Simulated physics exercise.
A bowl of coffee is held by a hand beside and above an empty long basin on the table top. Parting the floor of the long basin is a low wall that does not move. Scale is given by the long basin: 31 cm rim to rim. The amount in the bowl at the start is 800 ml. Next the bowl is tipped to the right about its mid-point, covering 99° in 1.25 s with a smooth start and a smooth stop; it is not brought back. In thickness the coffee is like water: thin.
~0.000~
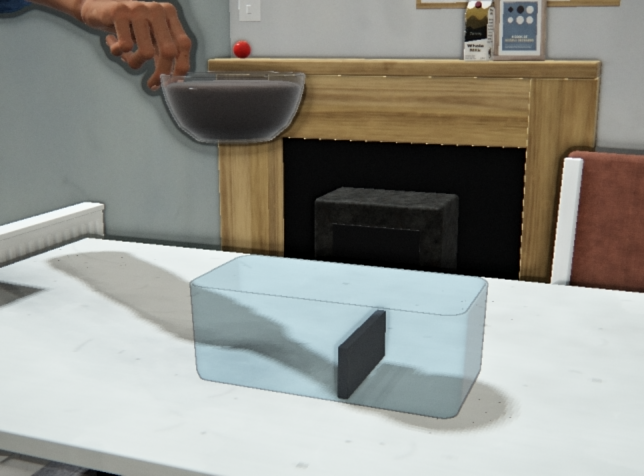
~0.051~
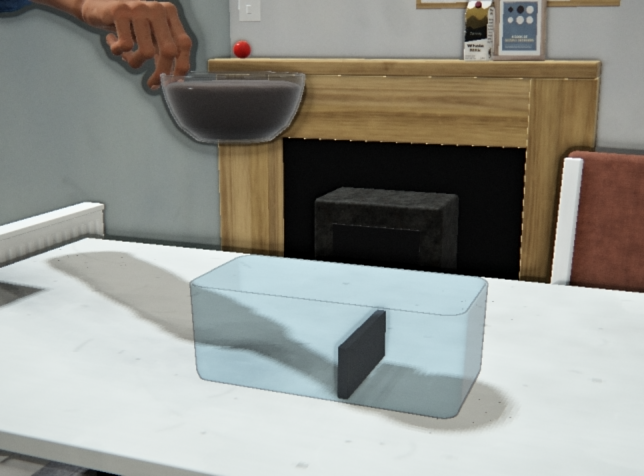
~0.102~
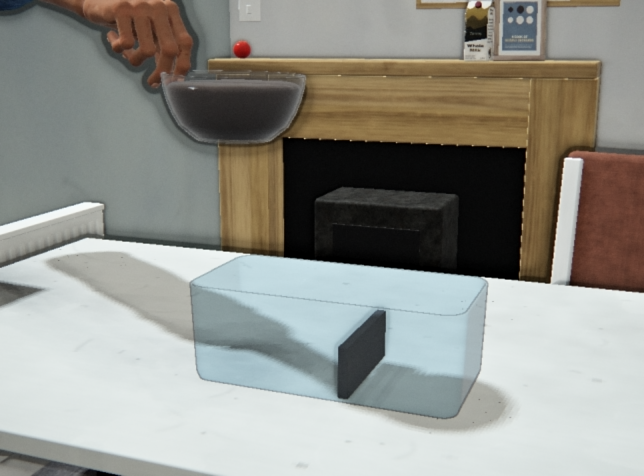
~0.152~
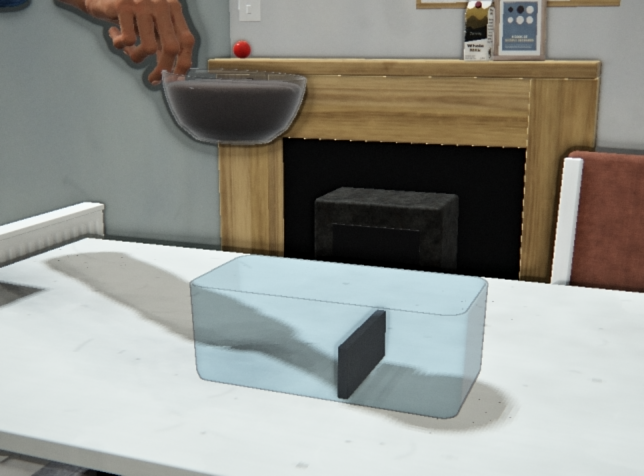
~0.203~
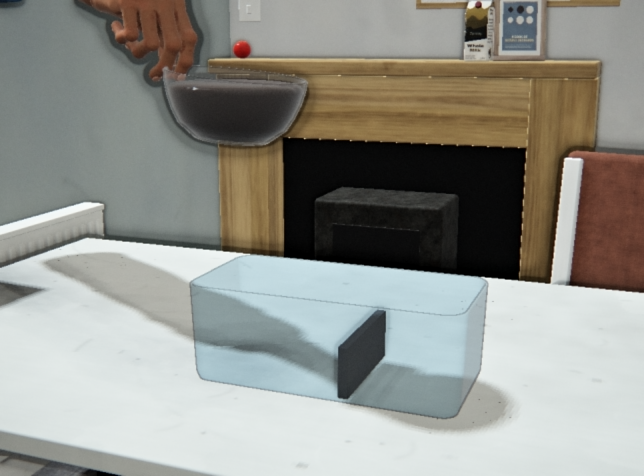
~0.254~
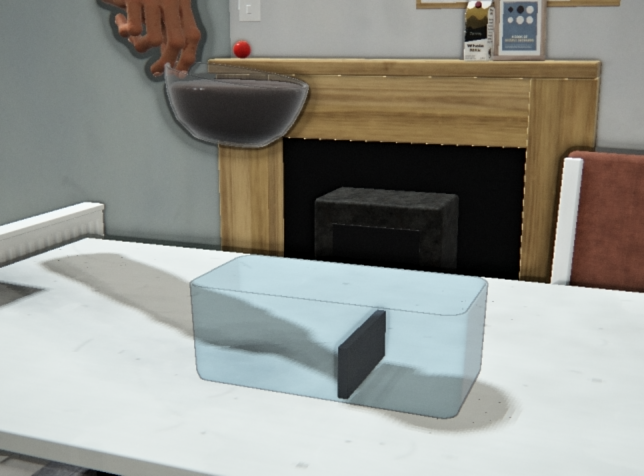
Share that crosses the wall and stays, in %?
55 %.
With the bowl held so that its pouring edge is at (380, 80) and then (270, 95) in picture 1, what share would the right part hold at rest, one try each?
The first try gives around 85 percent, the second around 5 percent.
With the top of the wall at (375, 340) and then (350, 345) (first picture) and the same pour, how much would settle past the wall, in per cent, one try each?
40 % and 70 %.
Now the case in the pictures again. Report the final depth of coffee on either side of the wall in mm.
About 14 mm left, about 28 mm right.
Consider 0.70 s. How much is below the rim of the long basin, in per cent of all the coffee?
14 %, more or less.
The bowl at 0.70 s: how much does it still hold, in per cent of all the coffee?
48 %.
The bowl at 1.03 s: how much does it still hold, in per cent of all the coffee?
Close to 4 percent of the whole amount.
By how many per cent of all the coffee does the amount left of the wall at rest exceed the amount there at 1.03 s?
14 %.
Then, 0.70 s in, the tilt is 59° and 48 per cent is still to pour, 6 is left of the wall and 8 right of it.
Then, 1.03 s in, the tilt is 92° and 4 per cent is still to pour, 30 is left of the wall and 54 right of it.
Then, 1.38 s in, the tilt is 99° and 0 per cent is still to pour, 44 is left of the wall and 55 right of it.
Then, 1.75 s in, the tilt is 99° and 0 per cent is still to pour, 44 is left of the wall and 55 right of it.
Finally, 44 per cent lies left of the wall, 55 right of it and 1 outside.
